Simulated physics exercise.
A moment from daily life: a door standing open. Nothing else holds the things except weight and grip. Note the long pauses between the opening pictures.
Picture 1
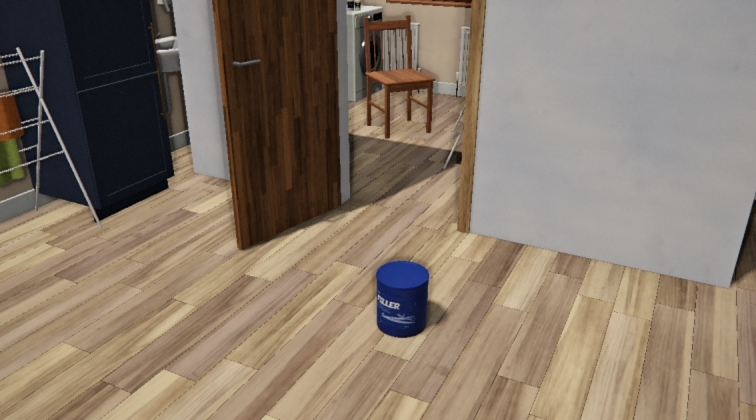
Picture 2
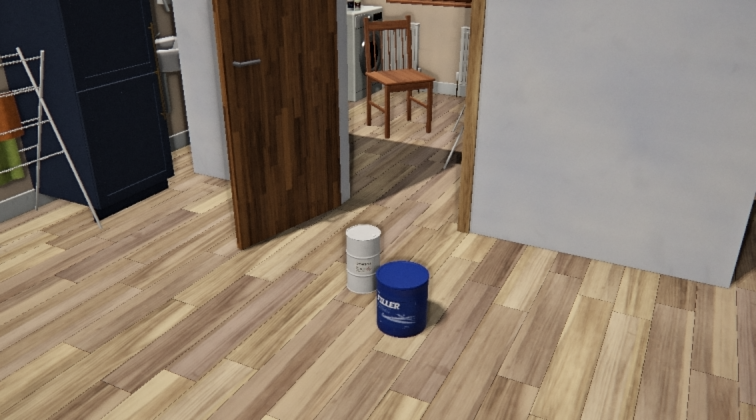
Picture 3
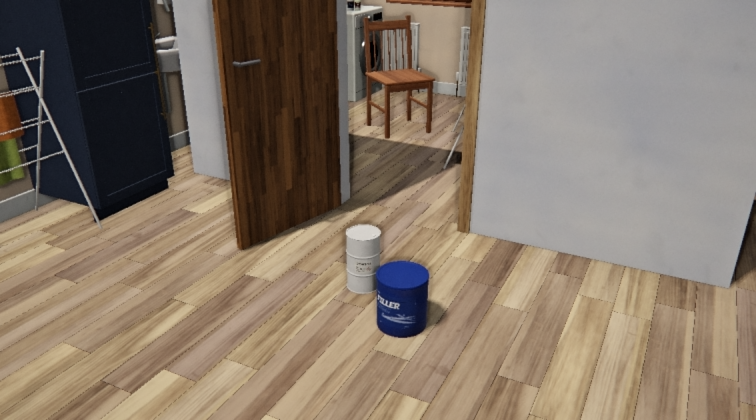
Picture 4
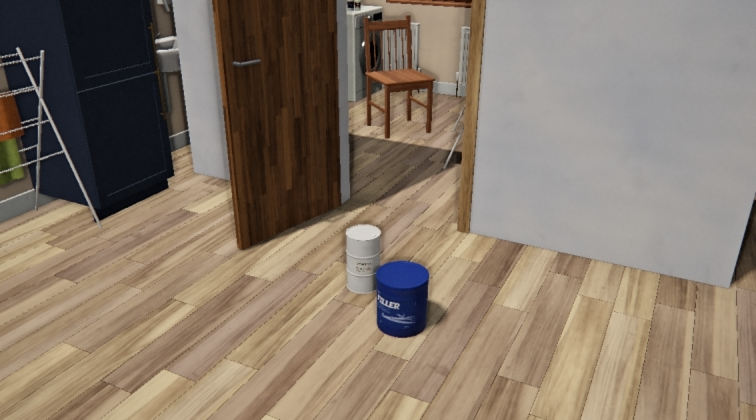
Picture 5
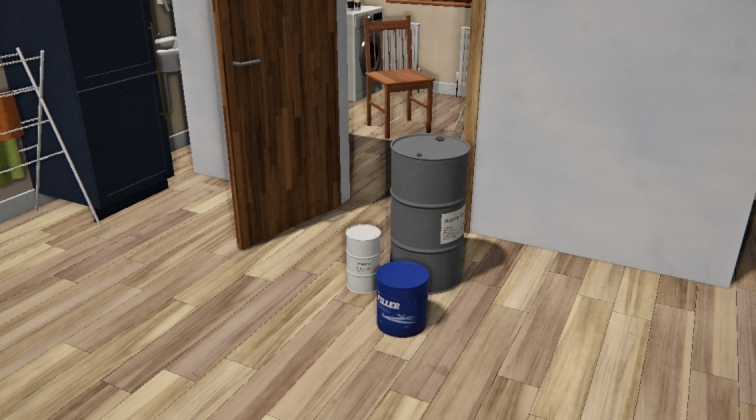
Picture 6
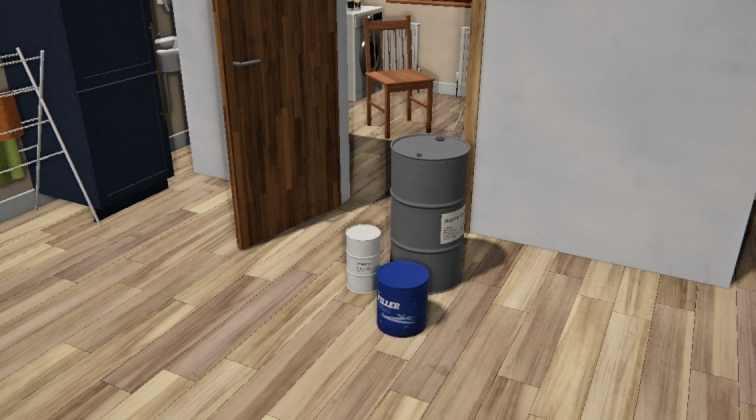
White canister, then a large grey drum, appearing beside a blue pail on a wooden floor near a motionless open door.
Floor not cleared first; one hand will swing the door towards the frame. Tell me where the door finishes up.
Most likely it will sit flush in the frame.
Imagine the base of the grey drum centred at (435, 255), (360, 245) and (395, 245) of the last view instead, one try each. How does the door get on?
Held up partway, held up partway, held up partway.
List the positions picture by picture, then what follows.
Door wide open and still, in the first frame.
Door wide open and still; white canister (363, 259); blue pail (402, 299), in the second frame.
Door wide open and still; white canister (363, 259); blue pail (402, 299), in the third frame.
Door wide open and still; white canister (363, 259); blue pail (402, 299), in the fourth frame.
Door wide open and still; white canister (363, 259); blue pail (402, 299), in the fifth frame.
Door wide open and still; grey drum (428, 214); white canister (363, 259), in the sixth frame.
Then, 1.20 s after the last picture, door 70° open.
Then, 2.00 s after the last picture, door 34° open.
At rest, door 0° open; all 3 in place. Seen from the same camera at the end, grey drum near (428, 214).
